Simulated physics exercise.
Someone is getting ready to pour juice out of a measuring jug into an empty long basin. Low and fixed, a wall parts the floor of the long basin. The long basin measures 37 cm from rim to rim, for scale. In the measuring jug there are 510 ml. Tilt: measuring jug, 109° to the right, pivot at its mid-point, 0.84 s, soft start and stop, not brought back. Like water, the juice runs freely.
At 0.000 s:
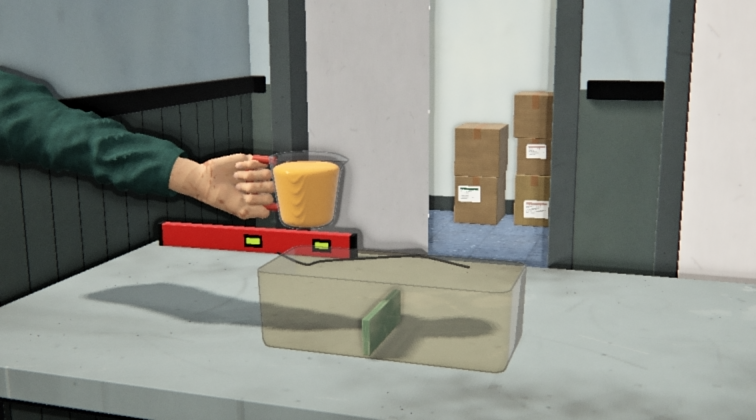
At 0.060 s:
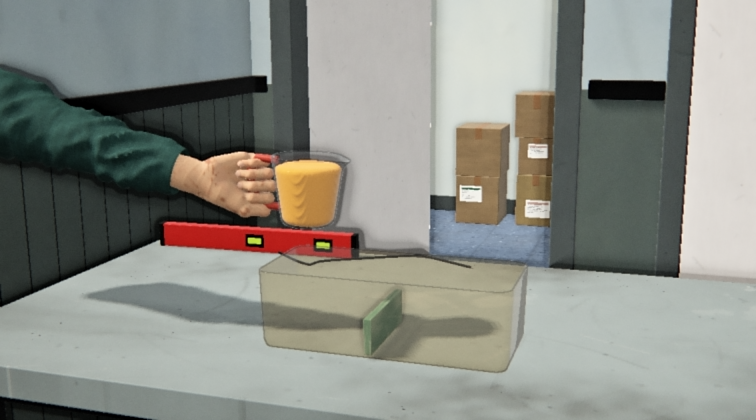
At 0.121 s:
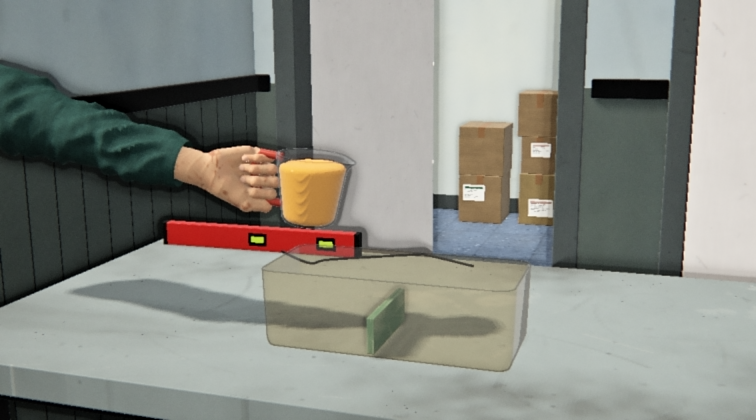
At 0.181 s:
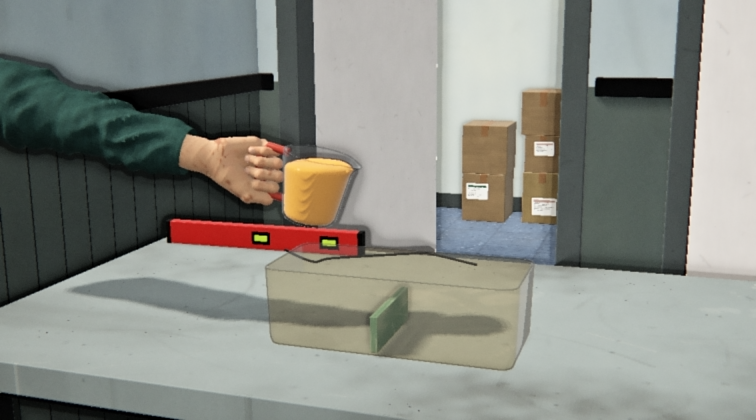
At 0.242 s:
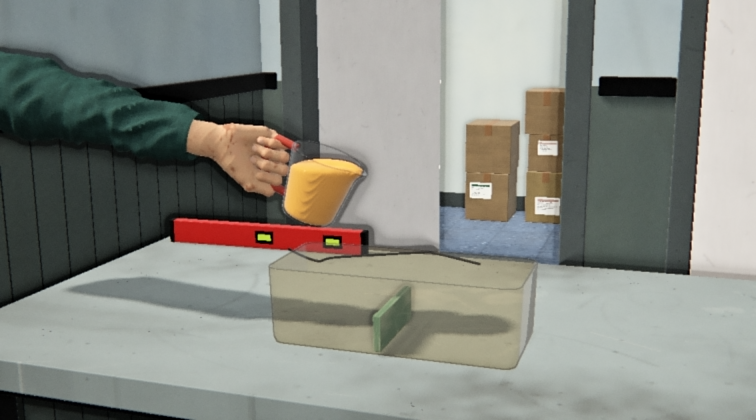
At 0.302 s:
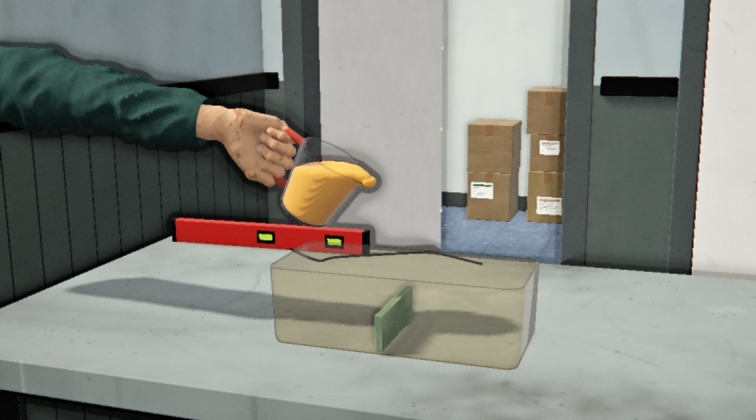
At first, a hand in a green sleeve holds a clear measuring jug of orange juice upright above a long see-through basin with a green wall inside. The jug then tilts to the right, slowly and then further, and the juice shifts toward its right rim, where a little reaches over the edge.
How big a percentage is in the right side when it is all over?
Roughly 43 per cent is in the right side.
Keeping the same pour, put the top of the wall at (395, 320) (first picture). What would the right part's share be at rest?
Estimate: About 25 percent.
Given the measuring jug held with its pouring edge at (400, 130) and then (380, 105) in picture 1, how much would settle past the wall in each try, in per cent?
Try 1: 95 %; try 2: 95 %.
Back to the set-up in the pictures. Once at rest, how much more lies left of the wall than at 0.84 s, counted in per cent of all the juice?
Near 8 percent, give or take.
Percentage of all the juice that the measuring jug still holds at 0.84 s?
5 %.
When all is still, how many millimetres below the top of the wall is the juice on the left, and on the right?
Left about 42 mm, while the right is about 46 mm.
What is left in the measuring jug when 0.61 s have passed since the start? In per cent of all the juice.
Still held: Roughly 46 % of the total.
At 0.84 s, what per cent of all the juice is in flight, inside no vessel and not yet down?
Around 4 percent of it is airborne.
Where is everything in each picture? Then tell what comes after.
It leans 0°; its right rim is at (348, 160); the juice meets the walls at (278, 165) and (340, 168); the long basin's rim runs from (277, 259) to (519, 279); the wall's top is at (382, 305), in the first picture.
It leans 1°; its right rim is at (351, 161); the juice meets the walls at (279, 165) and (341, 169), in the second picture.
It leans 5°; its right rim is at (355, 163); the juice meets the walls at (284, 163) and (346, 169), in the third picture.
It leans 12°; its right rim is at (362, 167); the juice meets the walls at (290, 162) and (353, 168), in the fourth picture.
It leans 21°; its right rim is at (368, 175); the juice meets the walls at (295, 164) and (362, 170), in the fifth picture.
It leans 31°; its right rim is at (371, 185); the juice meets the walls at (296, 168) and (368, 177); 2 per cent is over the edge, in the sixth picture.
After 0.61 s the tilt is 91° and 45 per cent is still to pour, 6 is left of the wall and 27 right of it.
After 0.84 s the tilt is 109° and 5 per cent is still to pour, 49 is left of the wall and 42 right of it.
After 1.08 s the tilt is 109° and 0 per cent is still to pour, 57 is left of the wall and 43 right of it.
After 1.34 s the tilt is 109° and 0 per cent is still to pour, 57 is left of the wall and 43 right of it.
In the end 57 per cent lies left of the wall, 43 right of it and 1 outside.
